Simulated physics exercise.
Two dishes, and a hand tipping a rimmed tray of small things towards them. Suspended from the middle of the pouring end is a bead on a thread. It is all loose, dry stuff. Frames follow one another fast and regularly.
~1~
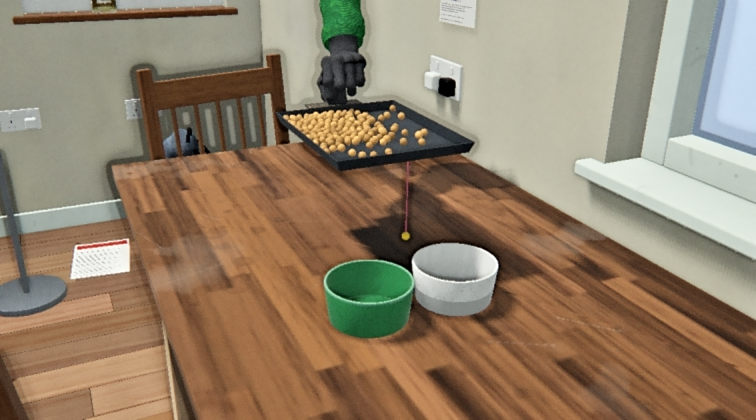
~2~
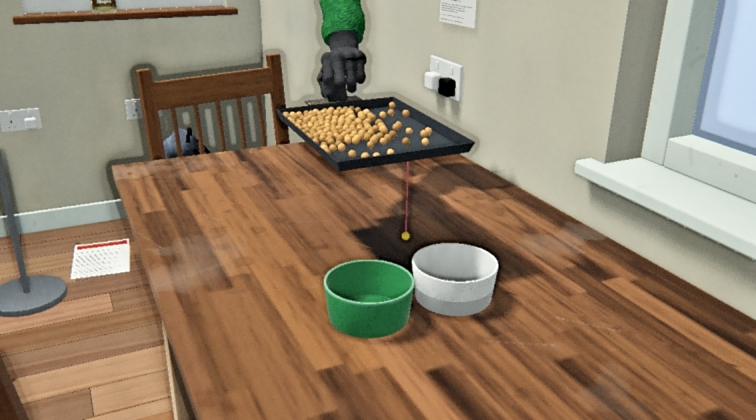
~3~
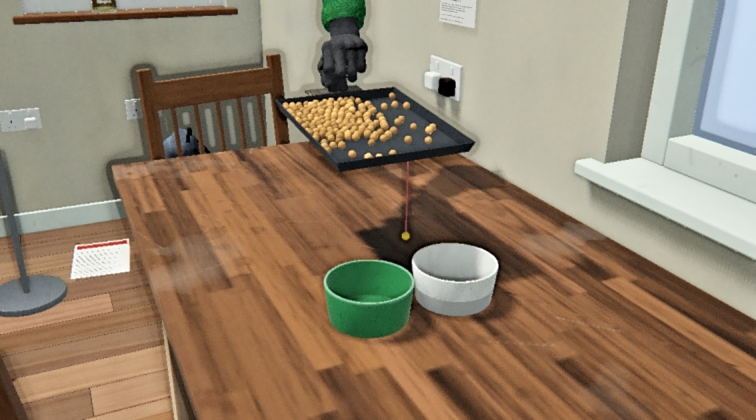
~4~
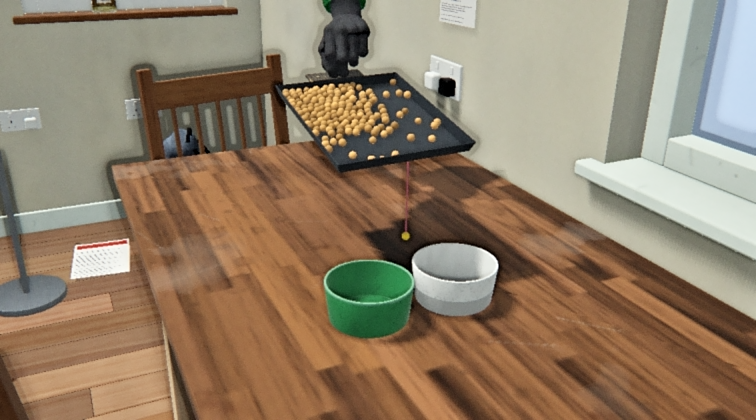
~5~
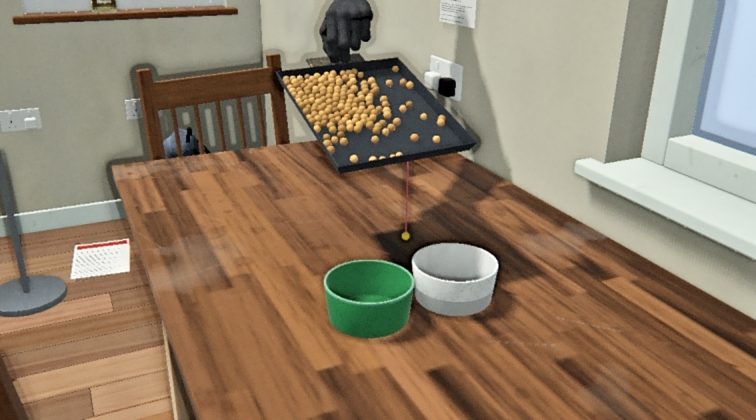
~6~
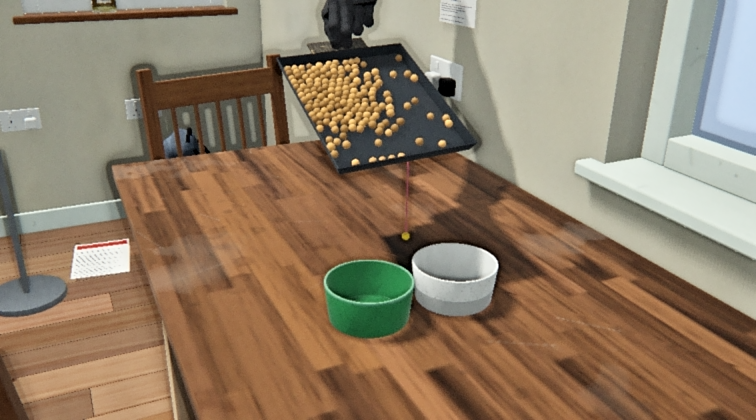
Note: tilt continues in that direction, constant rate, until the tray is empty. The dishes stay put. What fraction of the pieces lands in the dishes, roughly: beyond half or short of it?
So the dishes mostly succeed at catching it, really.
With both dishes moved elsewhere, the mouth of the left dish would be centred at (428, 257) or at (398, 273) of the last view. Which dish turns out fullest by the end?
Taking the places in turn, it's the left side and then the left side.
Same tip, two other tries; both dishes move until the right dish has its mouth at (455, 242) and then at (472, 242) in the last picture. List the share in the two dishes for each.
I'd expect some 30 percent, and then some 30 percent.
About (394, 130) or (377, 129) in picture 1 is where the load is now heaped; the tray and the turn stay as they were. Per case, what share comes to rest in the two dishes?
Roughly 80 per cent, then roughly 80 per cent.
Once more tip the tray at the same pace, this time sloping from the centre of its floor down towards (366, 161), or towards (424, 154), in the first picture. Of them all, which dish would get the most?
Taking them in order: Left side, followed by right side.
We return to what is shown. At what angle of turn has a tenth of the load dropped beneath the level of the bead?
Approx. 65° from level.
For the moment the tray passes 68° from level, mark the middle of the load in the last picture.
In the last view, the load is centred near (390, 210).
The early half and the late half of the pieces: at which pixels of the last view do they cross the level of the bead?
First close to (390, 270), next close to (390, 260).
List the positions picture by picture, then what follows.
The first frame shows corners of the pouring end at (340, 159) and (469, 141), level; middle of the load at (340, 129), round wooden beads; left dish at (388, 317); right dish at (477, 296); bead on its thread at (406, 236).
The second frame shows corners of the pouring end at (340, 160) and (470, 141), level; middle of the load at (340, 127), a small part on the move.
The third frame shows corners of the pouring end at (340, 160) and (470, 141), tipped barely, lowest at the left corner; middle of the load at (340, 120), a small part on the move.
The fourth frame shows corners of the pouring end at (340, 162) and (471, 141), tipped a little, lowest at the left corner; middle of the load at (341, 111), a small part on the move.
The fifth frame shows corners of the pouring end at (341, 163) and (471, 141), tipped clearly, lowest at the left corner; middle of the load at (342, 104), about a quarter on the move.
The sixth frame shows corners of the pouring end at (341, 165) and (472, 141), tipped clearly, lowest at the left corner; middle of the load at (345, 99), all on the move; left dish at (388, 317); right dish at (477, 296).
Soon, tray tipped steeply; about a third on the tray; a small part in the left dish; a small part in the right dish; a stray few outside both; about a third in the air.
A while on, tray tipped past a quarter turn; about half in the left dish; about a third in the right dish; a small part outside both; a stray few in the air.
Towards the end, tray tipped past a quarter turn; about half in the left dish; about a third in the right dish; about a quarter outside both.
Finally, tray tipped past a quarter turn; about half in the left dish; about a third in the right dish; about a quarter outside both.
